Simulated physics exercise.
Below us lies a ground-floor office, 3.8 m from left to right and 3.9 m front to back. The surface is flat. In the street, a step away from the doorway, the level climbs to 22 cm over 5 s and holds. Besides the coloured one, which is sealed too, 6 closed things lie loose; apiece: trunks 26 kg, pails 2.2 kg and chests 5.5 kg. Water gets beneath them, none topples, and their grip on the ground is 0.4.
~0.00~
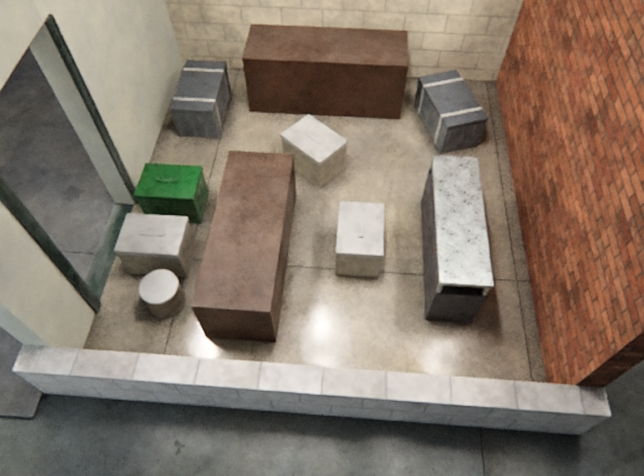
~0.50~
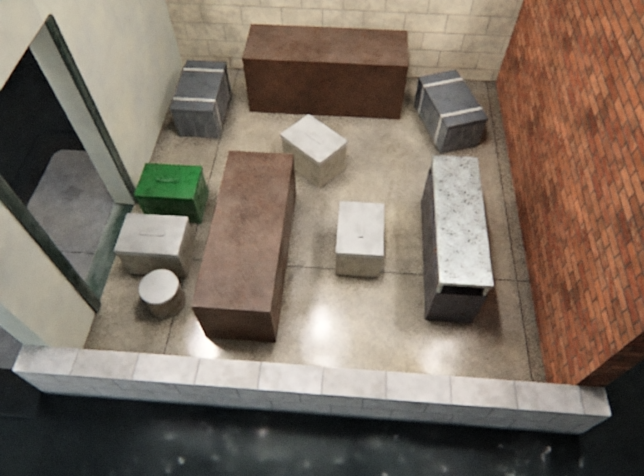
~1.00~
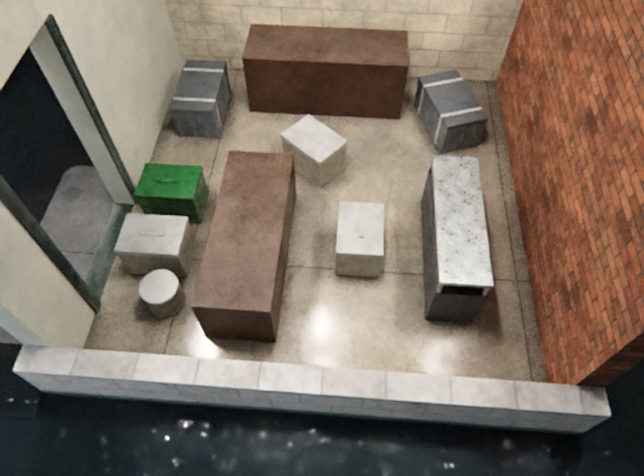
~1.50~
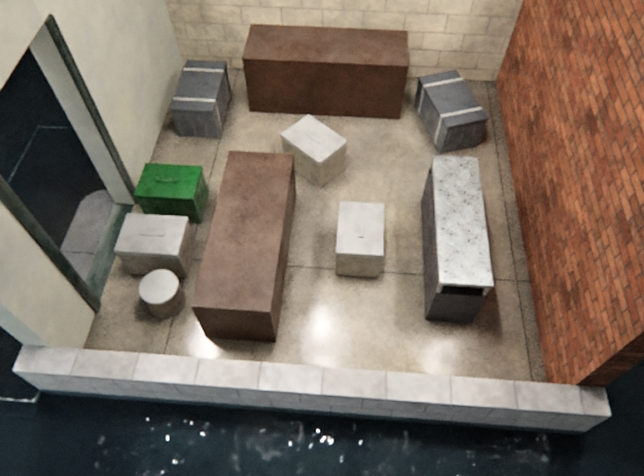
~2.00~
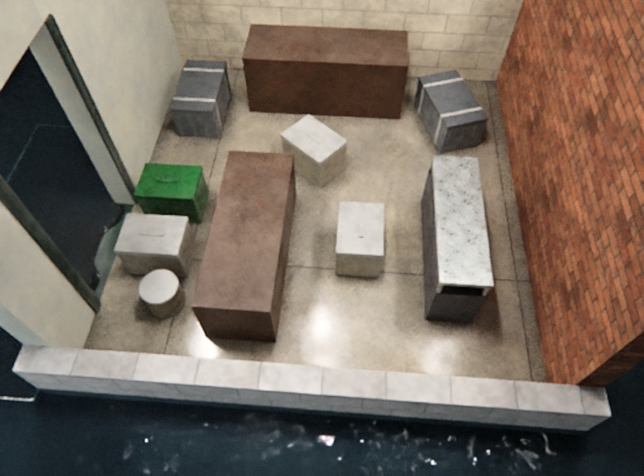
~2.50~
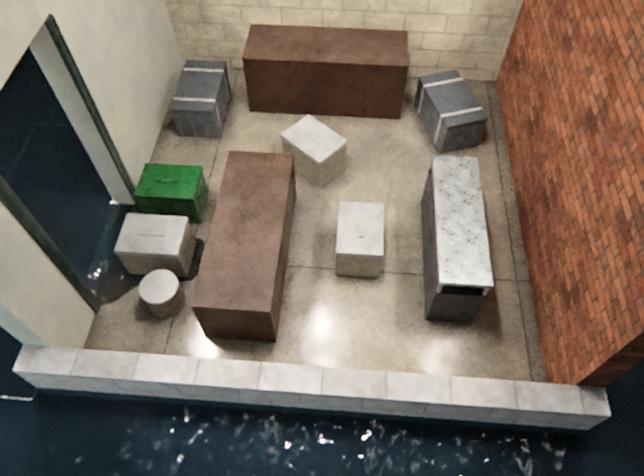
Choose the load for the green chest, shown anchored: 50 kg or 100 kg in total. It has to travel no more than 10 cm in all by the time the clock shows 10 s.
Verdict: Only the higher weight holds it.
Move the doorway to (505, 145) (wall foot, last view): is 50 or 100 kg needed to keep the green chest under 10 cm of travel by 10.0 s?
In that case the lower weight is enough.
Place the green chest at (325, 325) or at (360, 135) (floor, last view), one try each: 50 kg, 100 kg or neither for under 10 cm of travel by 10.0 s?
In turn: Either load holds; the smaller is enough.
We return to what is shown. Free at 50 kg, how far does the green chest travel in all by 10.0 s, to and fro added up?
About 60 cm.
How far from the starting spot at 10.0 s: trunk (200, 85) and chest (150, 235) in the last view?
In that order: 30 cm, 80 cm.
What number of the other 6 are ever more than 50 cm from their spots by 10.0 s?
That makes 2.
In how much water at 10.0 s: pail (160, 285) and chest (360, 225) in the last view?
Roughly 19 and 2 cm.
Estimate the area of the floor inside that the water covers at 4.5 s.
About 2.5 m2.
After 3.5 s the green chest would be 0 cm from its start with 50 kg and 0 cm from its start with 100 kg; 3 cm of water round it then.
After 4.5 s the green chest would be 0 cm from its start with 50 kg and 0 cm from its start with 100 kg; 6 cm of water round it then.
After 7.0 s the green chest would be 8 cm from its start with 50 kg and 0 cm from its start with 100 kg; 13 cm of water round it then.
After 10.0 s the green chest would be 66 cm from its start with 50 kg and 0 cm from its start with 100 kg; 14 cm of water round it then.
